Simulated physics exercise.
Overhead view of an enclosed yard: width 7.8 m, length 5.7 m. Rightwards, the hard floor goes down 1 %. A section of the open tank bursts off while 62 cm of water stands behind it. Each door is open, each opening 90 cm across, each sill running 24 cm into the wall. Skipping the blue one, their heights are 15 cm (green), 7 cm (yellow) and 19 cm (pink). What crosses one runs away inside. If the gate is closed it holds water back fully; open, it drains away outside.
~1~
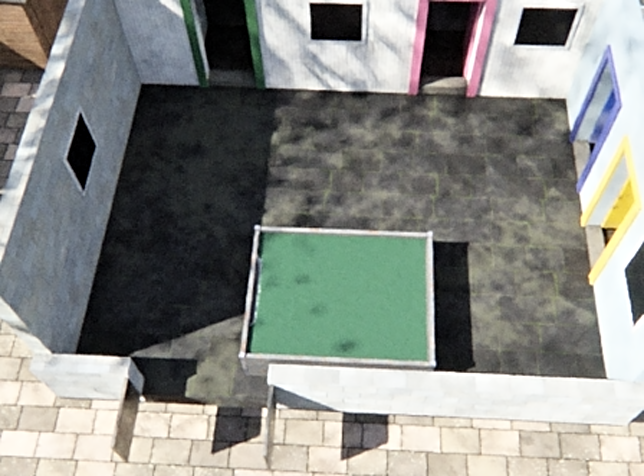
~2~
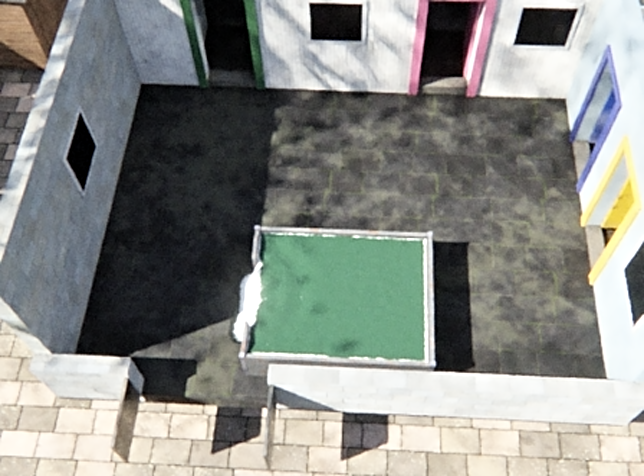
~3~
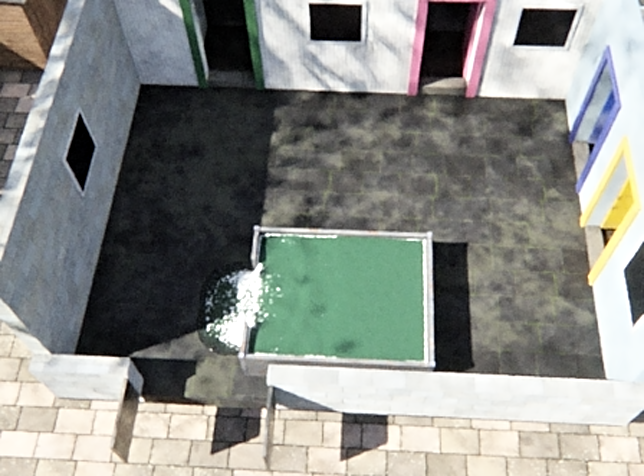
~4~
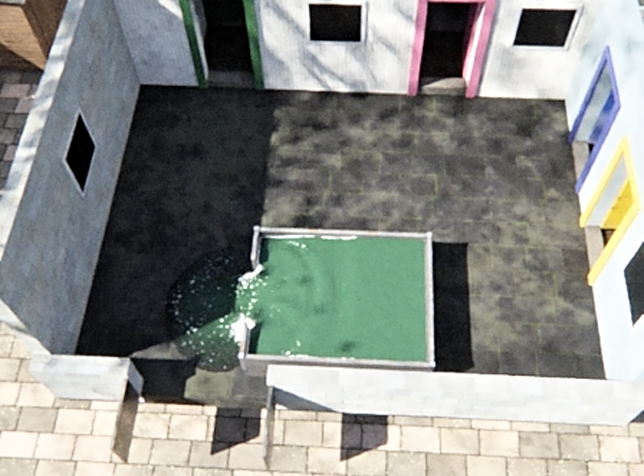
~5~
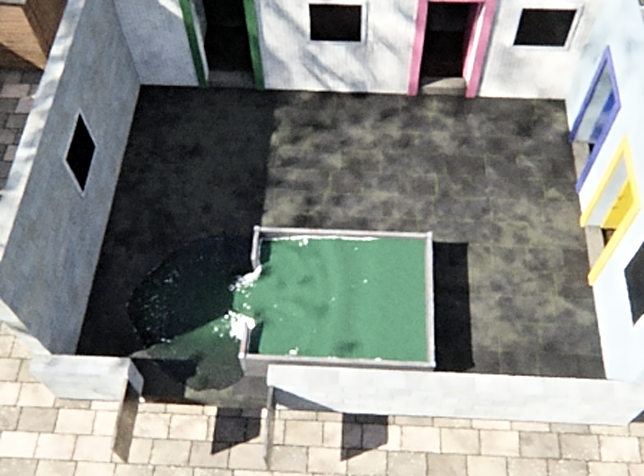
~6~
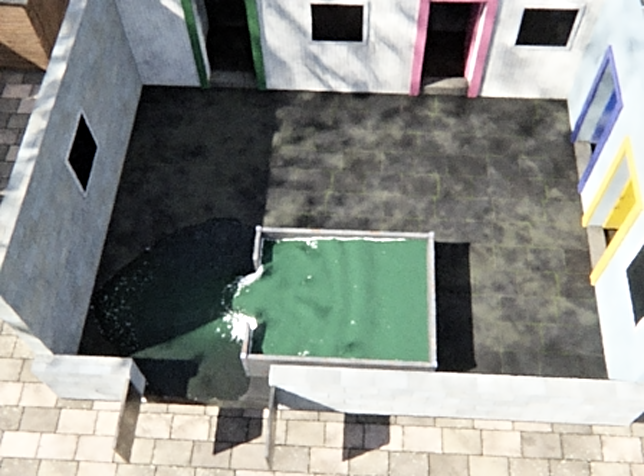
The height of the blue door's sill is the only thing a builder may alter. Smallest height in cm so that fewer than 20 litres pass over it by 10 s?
I would say 7 cm.
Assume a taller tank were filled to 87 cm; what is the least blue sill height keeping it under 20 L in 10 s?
About 12.5 cm.
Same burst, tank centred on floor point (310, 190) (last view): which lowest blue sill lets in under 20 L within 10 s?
Near 8.5 cm.
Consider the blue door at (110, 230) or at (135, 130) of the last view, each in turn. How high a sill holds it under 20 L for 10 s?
About 18 cm for the first and 8.5 cm for the second.
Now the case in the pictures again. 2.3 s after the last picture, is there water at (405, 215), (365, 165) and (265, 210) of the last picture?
So the three spots come out spared, spared, spared, in that order.
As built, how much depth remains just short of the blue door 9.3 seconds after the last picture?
Some 12.0 cm.
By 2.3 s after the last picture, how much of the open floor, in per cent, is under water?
About 25 per cent.
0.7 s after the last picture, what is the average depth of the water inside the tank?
Average depth: Approx. 48 cm.
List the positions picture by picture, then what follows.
The first frame shows still water, 62 cm deep, in the open tank at (340, 295); the blue door at (593, 127) is dry.
In the second frame, the front is at (236, 336), 0.3 m from the gap at (256, 304); 0.3 m2 of floor is wet, 62 cm left at the back.
In the third frame, the front is at (201, 324), 0.8 m from the gap at (255, 305); 0.9 m2 of floor is wet, 62 cm left at the back.
In the fourth frame, the front is at (171, 319), 1.3 m from the gap at (255, 305); 1.9 m2 of floor is wet, 62 cm left at the back.
In the fifth frame, the gap is at (255, 305), the front 1.9 m out at (133, 310); the back of the open tank holds 62 cm.
In the sixth frame, the front is at (98, 305), 2.5 m from the gap at (257, 305); 4.7 m2 of floor is wet, 62 cm left at the back; the blue door at (594, 127), 6.0 m from the gap, is still 5.6 m from the nearest water.
Then, 0.7 s after the last picture water covers 20 % of the floor, deepest (41 cm) near (73, 375); it has not reached the blue door.
Then, 2.3 s after the last picture water covers 25 % of the floor, deepest (28 cm) near (97, 376); it has not reached the blue door.
Then, 9.3 s after the last picture water covers 85 % of the floor, deepest (13 cm) near (569, 126); 12 cm at the blue door, 3 litres in over its 10 cm sill.
At the blue door as built, the water peaked near 12 cm, 9.3 s after the last picture.
With a sill of 6.5 cm, 26 litres would have come in within the 10 s; with 8 cm, 14 litres. So under 20 litres takes about 7 cm.
